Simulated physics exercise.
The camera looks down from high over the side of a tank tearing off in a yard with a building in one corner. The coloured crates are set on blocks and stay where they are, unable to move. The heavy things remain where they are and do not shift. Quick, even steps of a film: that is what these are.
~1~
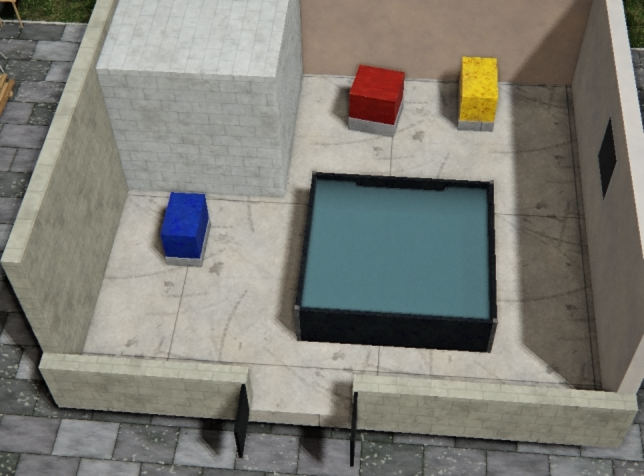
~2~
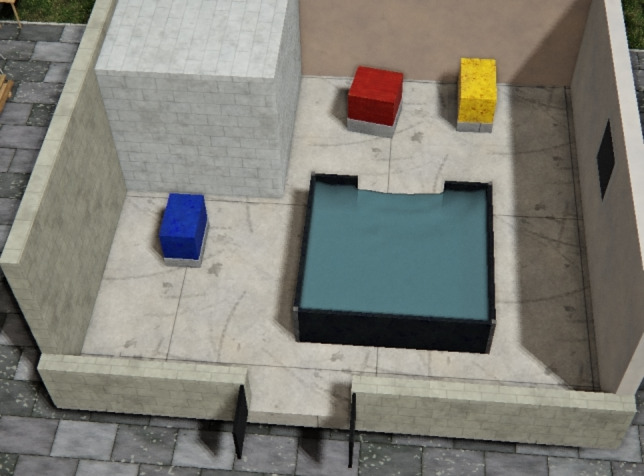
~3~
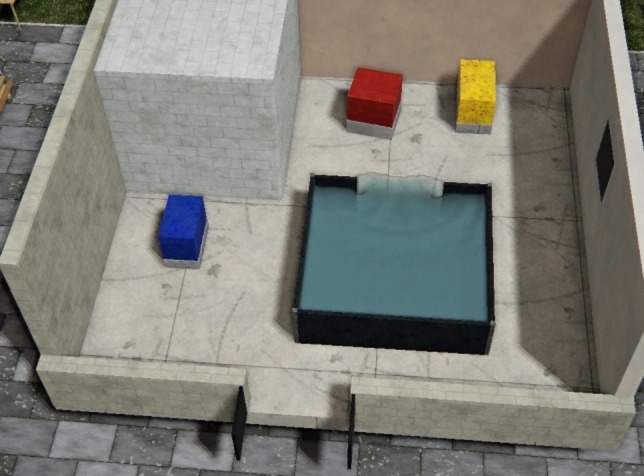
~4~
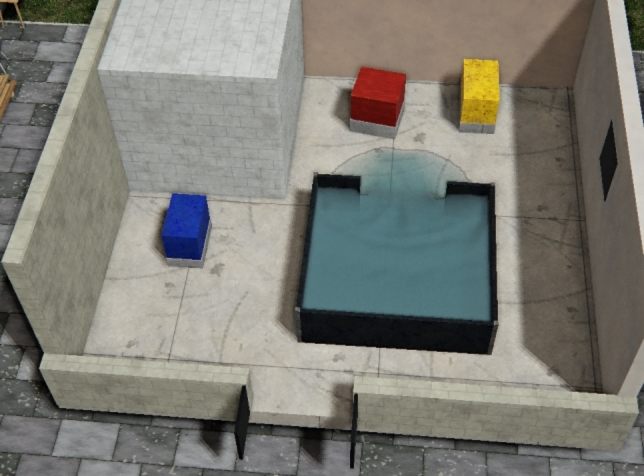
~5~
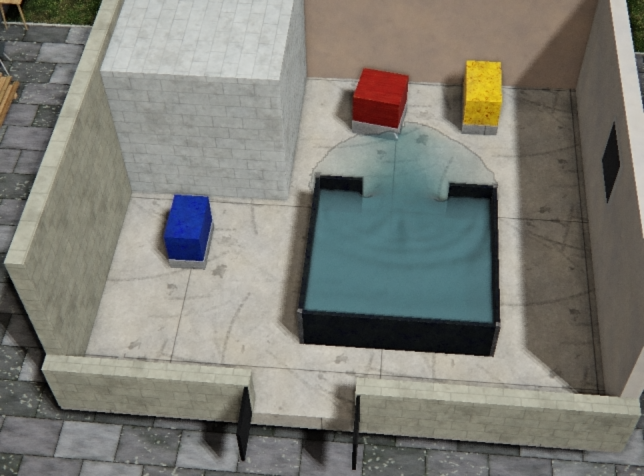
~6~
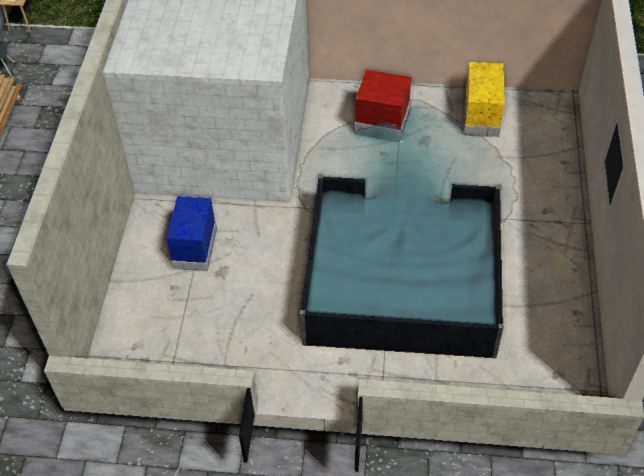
Water pouring through a gap in the far side of a dark tank, spreading across a walled yard to the red block.
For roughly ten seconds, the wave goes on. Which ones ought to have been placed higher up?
The blue crate will not be touched. The red crate will be touched. The yellow crate will be touched.
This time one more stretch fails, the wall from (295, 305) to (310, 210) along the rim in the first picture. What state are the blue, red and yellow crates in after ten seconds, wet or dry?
Result: Blue crate gets overtopped, red crate is left untouched, yellow crate is left untouched.
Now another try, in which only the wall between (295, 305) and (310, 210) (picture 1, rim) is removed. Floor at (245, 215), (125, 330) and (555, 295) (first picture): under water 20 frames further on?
Point one: Reached. Point two: Reached. Point three: Not reached.
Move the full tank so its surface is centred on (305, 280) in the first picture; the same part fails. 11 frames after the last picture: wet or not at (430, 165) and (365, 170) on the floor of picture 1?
Taking the spots in order: Swamped, swamped.
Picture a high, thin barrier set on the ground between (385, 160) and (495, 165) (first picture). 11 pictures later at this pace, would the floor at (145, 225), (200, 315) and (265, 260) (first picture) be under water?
Outcome by spot, in order - unwatered, unwatered, unwatered.
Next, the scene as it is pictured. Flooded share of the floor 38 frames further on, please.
That's roughly 85 per cent.
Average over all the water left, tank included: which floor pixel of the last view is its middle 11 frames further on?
The balance point is around (406, 216).
A moment on, water covers 25 % of the floor; the blue crate not reached, the red crate water round its plinth, the yellow crate water round its plinth.
Next, water covers 35 % of the floor; the blue crate not reached, the red crate water round its plinth, the yellow crate water round its plinth.
Then, water covers 45 % of the floor; the blue crate not reached, the red crate water round its plinth, the yellow crate water round its plinth.
Later, water covers 85 % of the floor; the blue crate water round its plinth, the red crate water round its plinth, the yellow crate water round its plinth.
In the end, water covers 100 % of the floor; the blue crate stayed above the water, the red crate was topped, the yellow crate was topped.
